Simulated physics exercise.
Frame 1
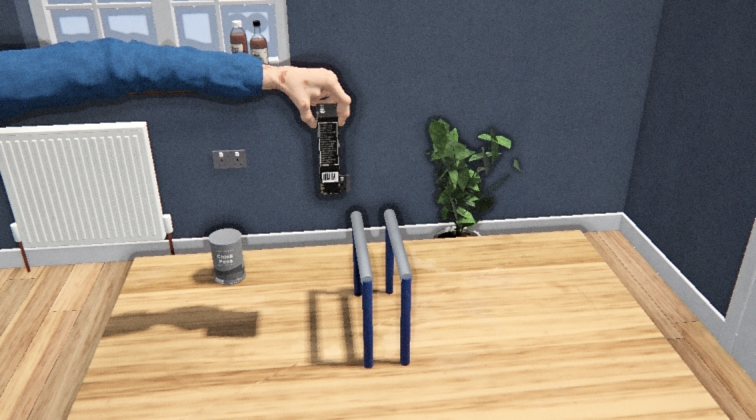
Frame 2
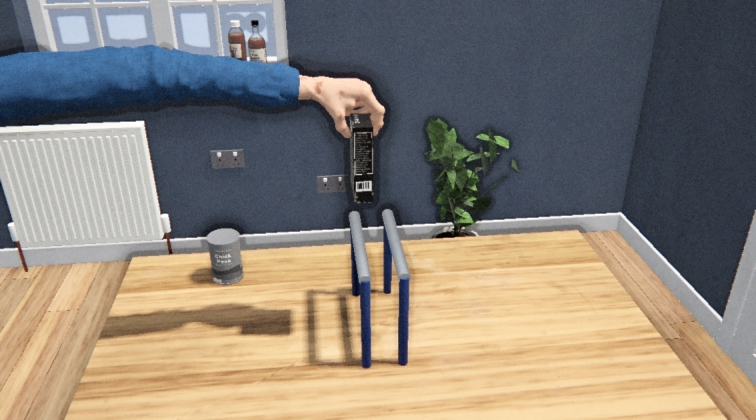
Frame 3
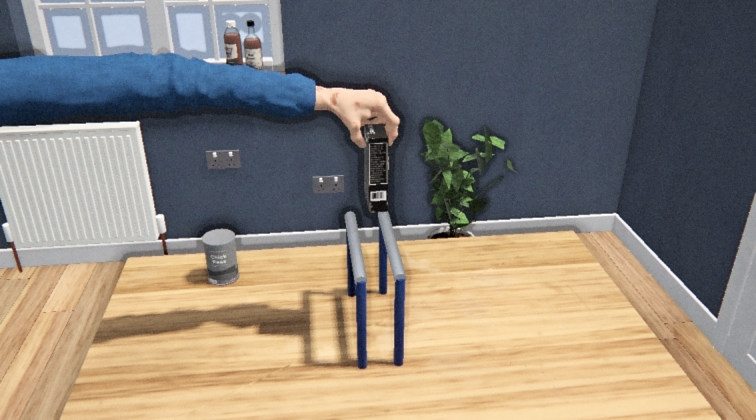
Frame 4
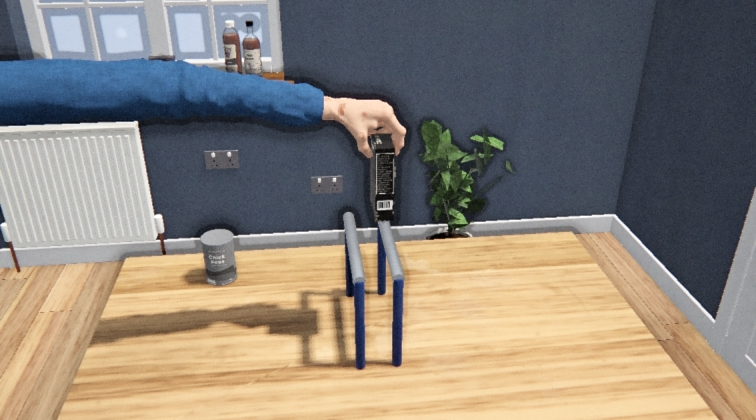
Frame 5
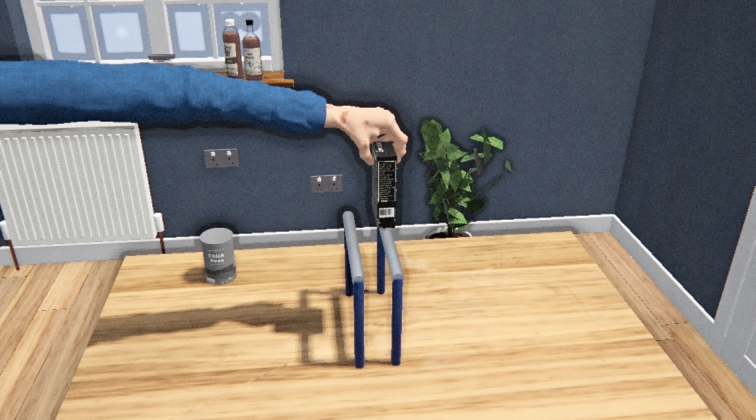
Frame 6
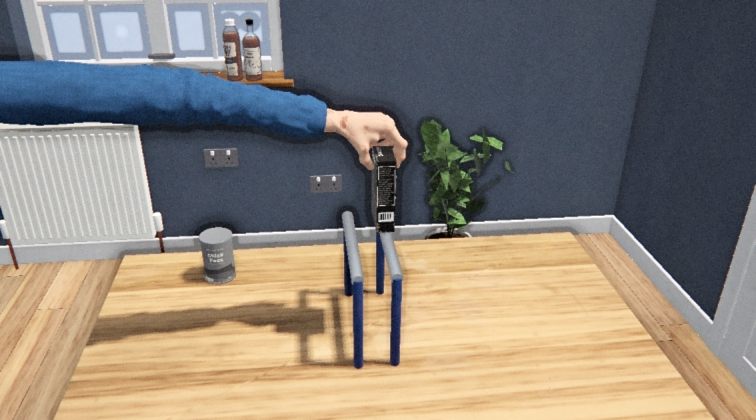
In a room with dark blue walls, a hand in a blue sleeve carried a black packet rightward above two supports on a wooden table, then lowered it slightly while a grey tin sat nearby.
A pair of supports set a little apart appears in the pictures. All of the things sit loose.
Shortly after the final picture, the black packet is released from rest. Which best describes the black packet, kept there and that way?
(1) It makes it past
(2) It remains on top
Answer: 1.
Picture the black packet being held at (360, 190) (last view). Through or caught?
Let go there, it makes it through.
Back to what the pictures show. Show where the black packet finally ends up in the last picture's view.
End position, last frame: About (315, 323).
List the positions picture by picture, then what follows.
In the first picture, being brought over the gap; black packet (328, 147); grey tin (228, 257).
In the second picture, being brought over the gap; black packet (361, 156); grey tin (226, 257).
In the third picture, being brought over the gap; black packet (376, 166); grey tin (221, 257).
In the fourth picture, being brought over the gap; black packet (382, 175); grey tin (219, 257).
In the fifth picture, being brought over the gap; black packet (384, 183); grey tin (219, 256).
In the sixth picture, poised above the slot; black packet (383, 187); grey tin (218, 256).
Then, 0.40 s past the last view, black packet rocked 48° from its first pose near (354, 222).
Then, 0.60 s past the last view, black packet upside down near (327, 277).
Finally, down or leaning hard on the stand or table, black packet; grey tin still in place. Final places as the last picture's camera would see them, black packet near (315, 323). The packet reaches the table.
